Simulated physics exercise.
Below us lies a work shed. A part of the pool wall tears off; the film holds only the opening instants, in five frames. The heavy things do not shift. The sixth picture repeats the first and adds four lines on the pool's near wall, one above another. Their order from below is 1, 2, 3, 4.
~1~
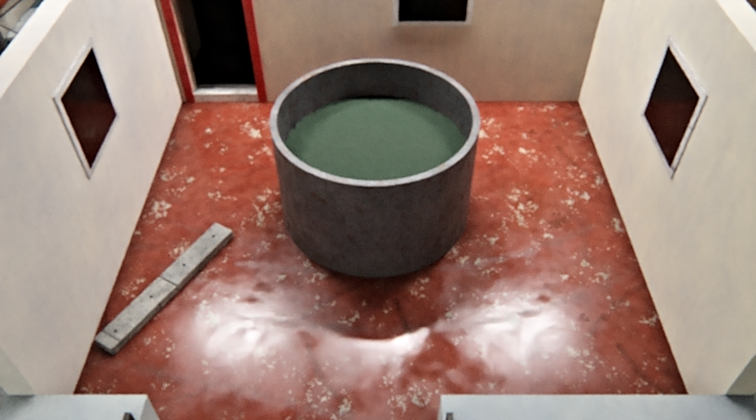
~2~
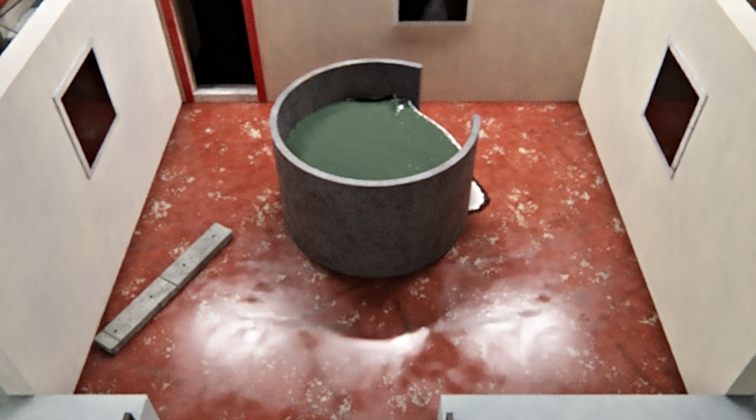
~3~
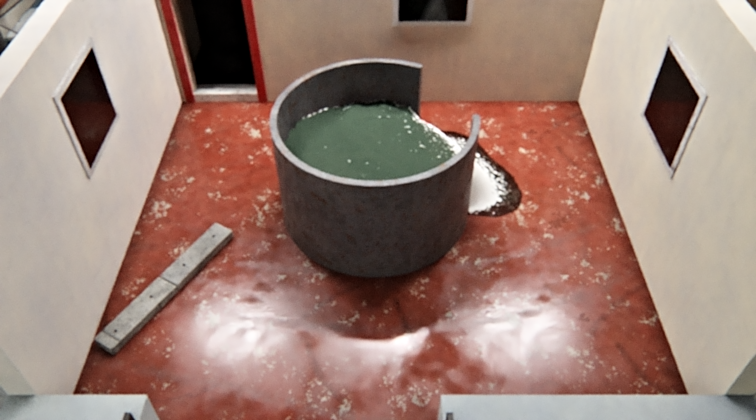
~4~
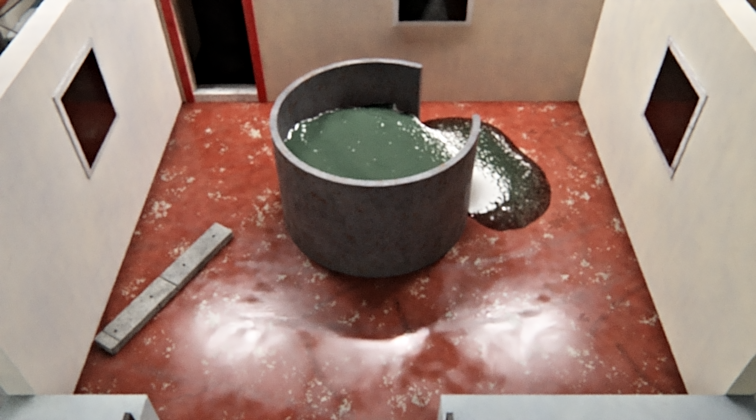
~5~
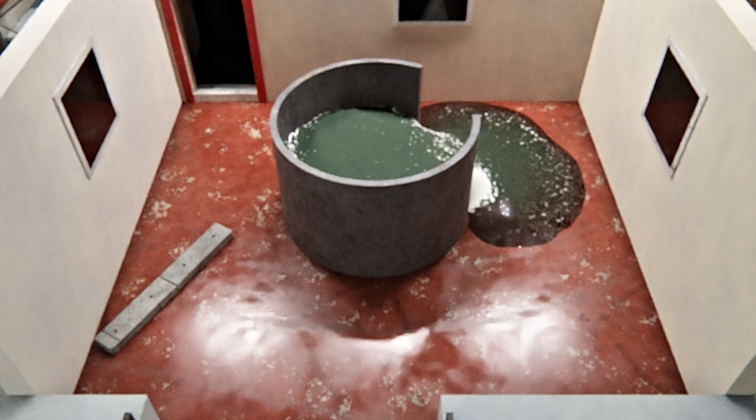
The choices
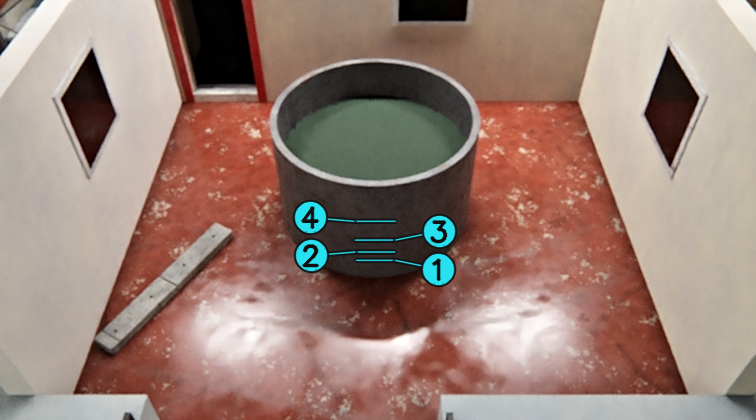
Green water pours through a gap in the round grey tank and spreads across the red floor.
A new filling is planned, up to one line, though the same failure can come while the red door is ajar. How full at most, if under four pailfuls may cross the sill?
4 will do.
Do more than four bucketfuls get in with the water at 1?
No, that is safe.
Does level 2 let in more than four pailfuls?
No, not at all.
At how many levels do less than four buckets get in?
All of them.
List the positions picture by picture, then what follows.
Water in the pool at rest, its middle at (375, 149); foot of the red doorway at (227, 102); open gate at (293, 392), in the first picture.
In the second picture, 1 % of the ground under water, visible out to (475, 206).
In the third picture, 4 % of the ground under water, visible out to (510, 203).
In the fourth picture, 9 % of the ground under water, visible out to (544, 196).
In the fifth picture, 16 % of the ground under water, visible out to (509, 112).
In cyan, 1 at (375, 260); 2 at (375, 251); 3 at (375, 240); 4 at (375, 221); from the bottom up 1, 2, 3, 4.
If 1 is chosen, nothing gets over.
If 2 is chosen, nothing gets over.
If 3 is chosen, nothing gets over.
If 4 is chosen, a splash gets over, under a bucket.
